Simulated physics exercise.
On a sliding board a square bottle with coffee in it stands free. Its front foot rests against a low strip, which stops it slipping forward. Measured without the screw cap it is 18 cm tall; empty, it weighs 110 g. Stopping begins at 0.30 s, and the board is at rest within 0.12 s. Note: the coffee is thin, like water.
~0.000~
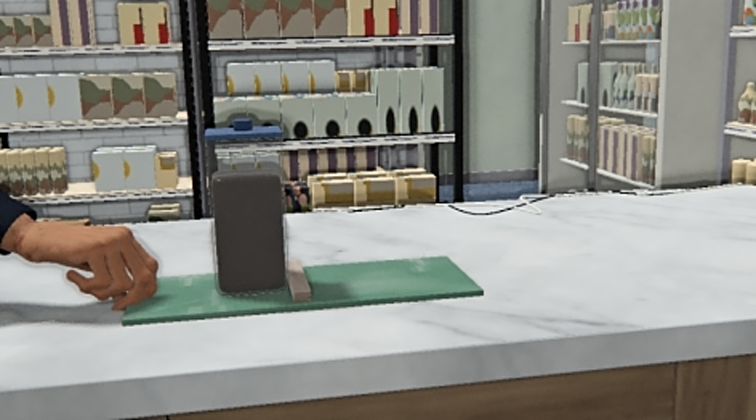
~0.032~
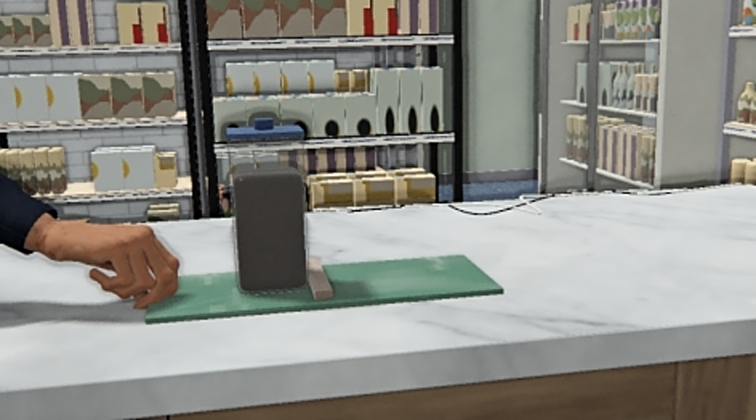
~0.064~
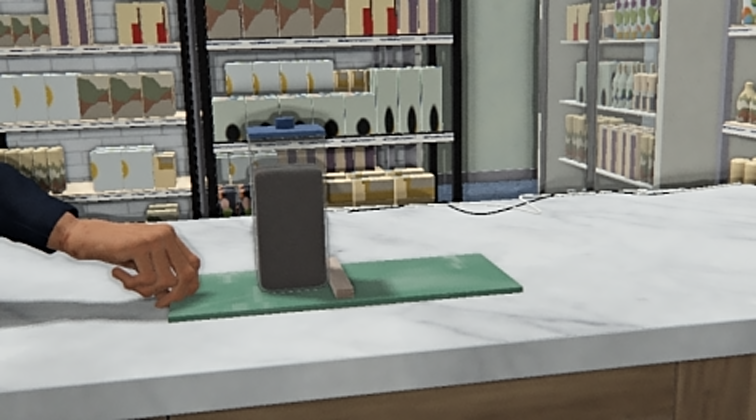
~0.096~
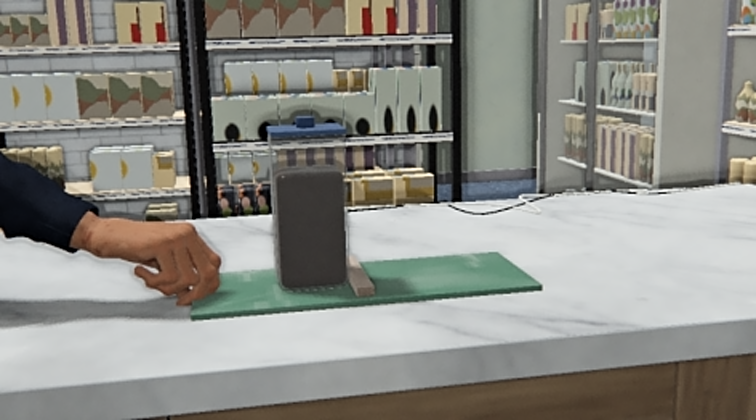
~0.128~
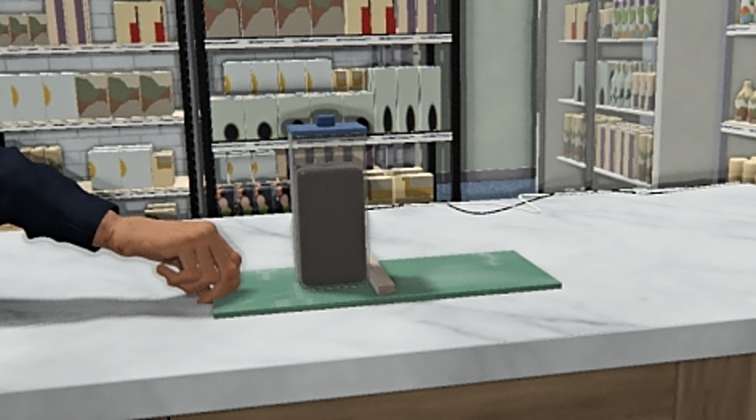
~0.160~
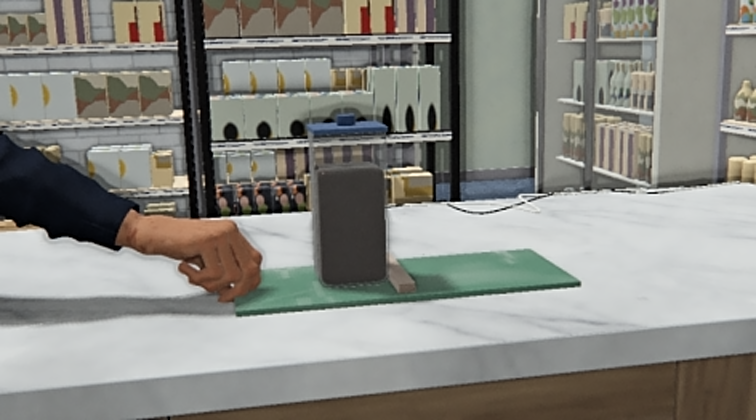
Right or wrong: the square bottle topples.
Wrong.
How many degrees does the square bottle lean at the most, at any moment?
8°.
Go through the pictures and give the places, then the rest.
In the first frame, it has moved 0.0 cm; in the square bottle the surface runs from (212, 176) to (279, 172), rim (279, 137).
In the second frame, it has moved 2.4 cm; in the square bottle the surface runs from (232, 175) to (300, 171).
In the third frame, it has moved 4.7 cm; in the square bottle the surface runs from (252, 170) to (320, 167).
In the fourth frame, it has moved 7.1 cm; in the square bottle the surface runs from (273, 171) to (340, 169).
In the fifth frame, it has moved 9.5 cm; in the square bottle the surface runs from (294, 167) to (360, 165).
In the sixth frame, it has moved 11.8 cm; in the square bottle the surface runs from (313, 167) to (379, 165).
After 0.42 s the board moves at 0.00 m/s; the square bottle leans 6°.
After 0.54 s the square bottle leans 6°.
After 0.70 s the square bottle stands where it began.
After 0.92 s the square bottle stands where it began.
In the end the square bottle stands where it began.
